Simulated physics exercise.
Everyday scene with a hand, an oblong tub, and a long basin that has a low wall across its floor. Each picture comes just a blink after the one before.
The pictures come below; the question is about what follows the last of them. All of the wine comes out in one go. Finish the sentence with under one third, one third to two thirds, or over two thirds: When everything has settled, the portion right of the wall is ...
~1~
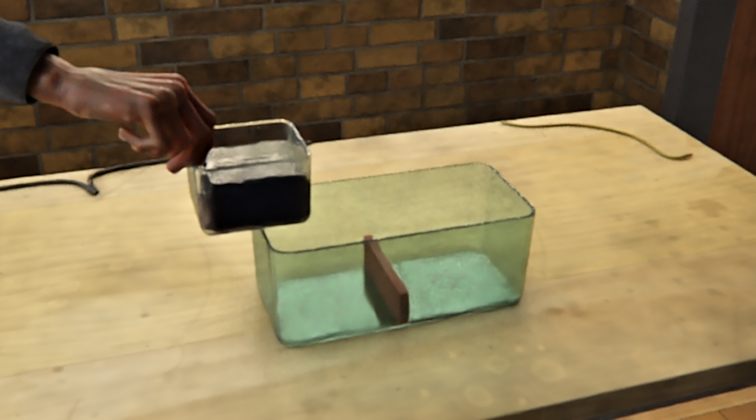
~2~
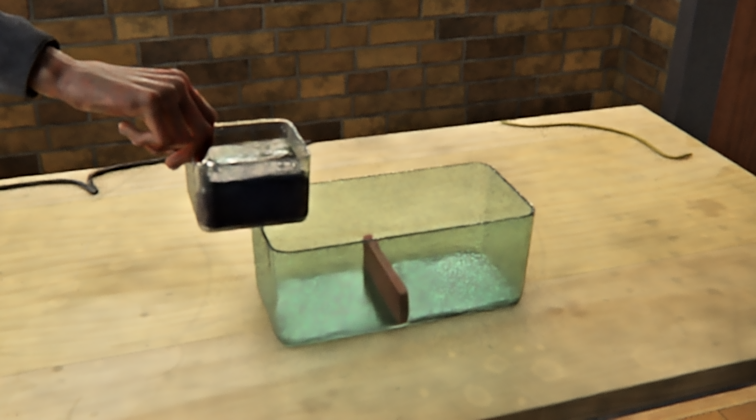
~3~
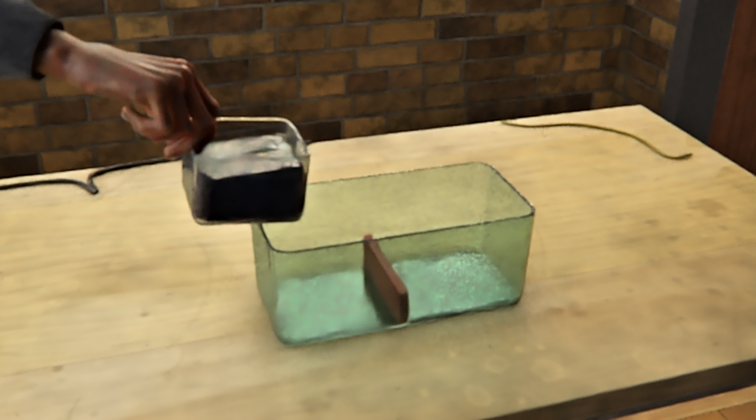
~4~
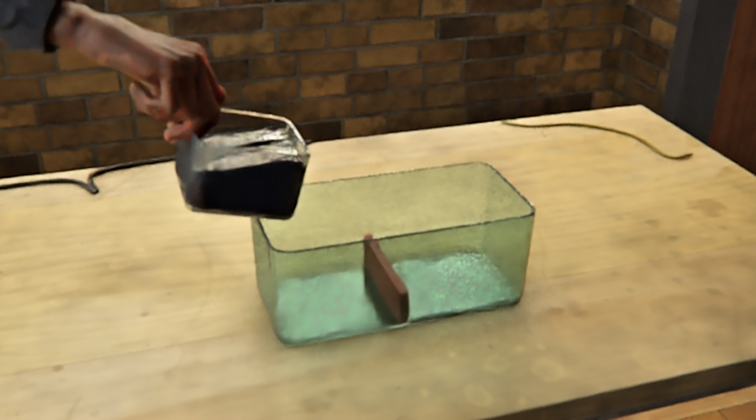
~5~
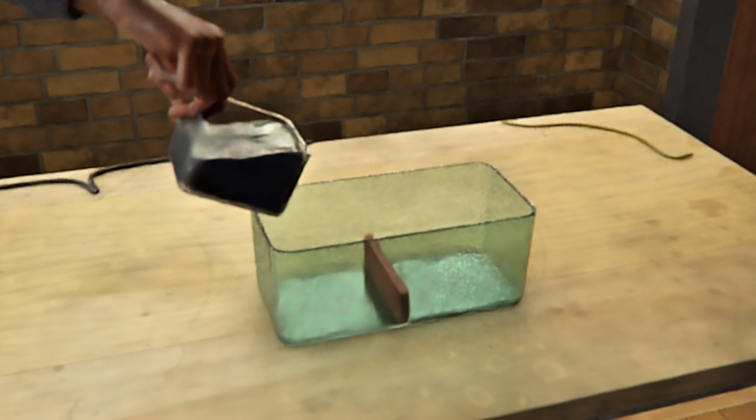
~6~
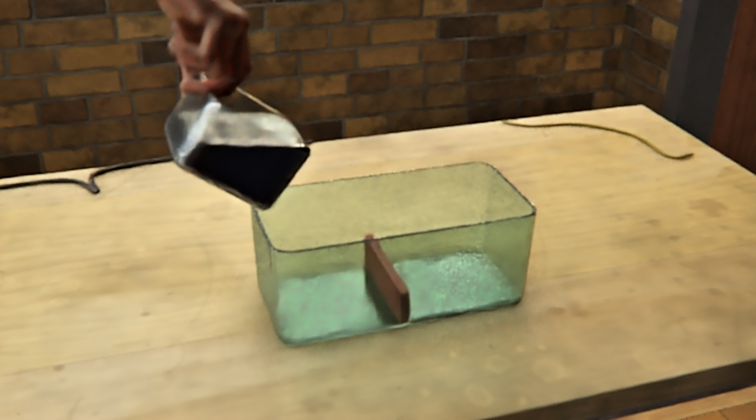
When everything has settled, the portion right of the wall is one third to two thirds.
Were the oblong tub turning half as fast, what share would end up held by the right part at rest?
I'd put it at some 45 percent.
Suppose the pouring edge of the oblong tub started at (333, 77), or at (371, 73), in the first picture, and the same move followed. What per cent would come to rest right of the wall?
First place gives some 75 %, second place some 75 %.
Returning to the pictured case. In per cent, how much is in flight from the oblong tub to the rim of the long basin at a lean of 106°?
55 in a hundred.
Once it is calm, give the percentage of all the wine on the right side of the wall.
About 55 percent.
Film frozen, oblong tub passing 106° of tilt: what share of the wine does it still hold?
It works out to close to 35 percent.
A moment on, the tilt is 106° and 34 per cent is still to pour, 14 is left of the wall and 0 right of it.
Next, the tilt is 119° and 1 per cent is still to pour, 23 is left of the wall and 68 right of it.
Then the tilt is 119° and 0 per cent is still to pour, 36 is left of the wall and 56 right of it.
Later the tilt is 119° and 0 per cent is still to pour, 41 is left of the wall and 55 right of it.
In the end 41 per cent lies left of the wall, 55 right of it and 4 outside.
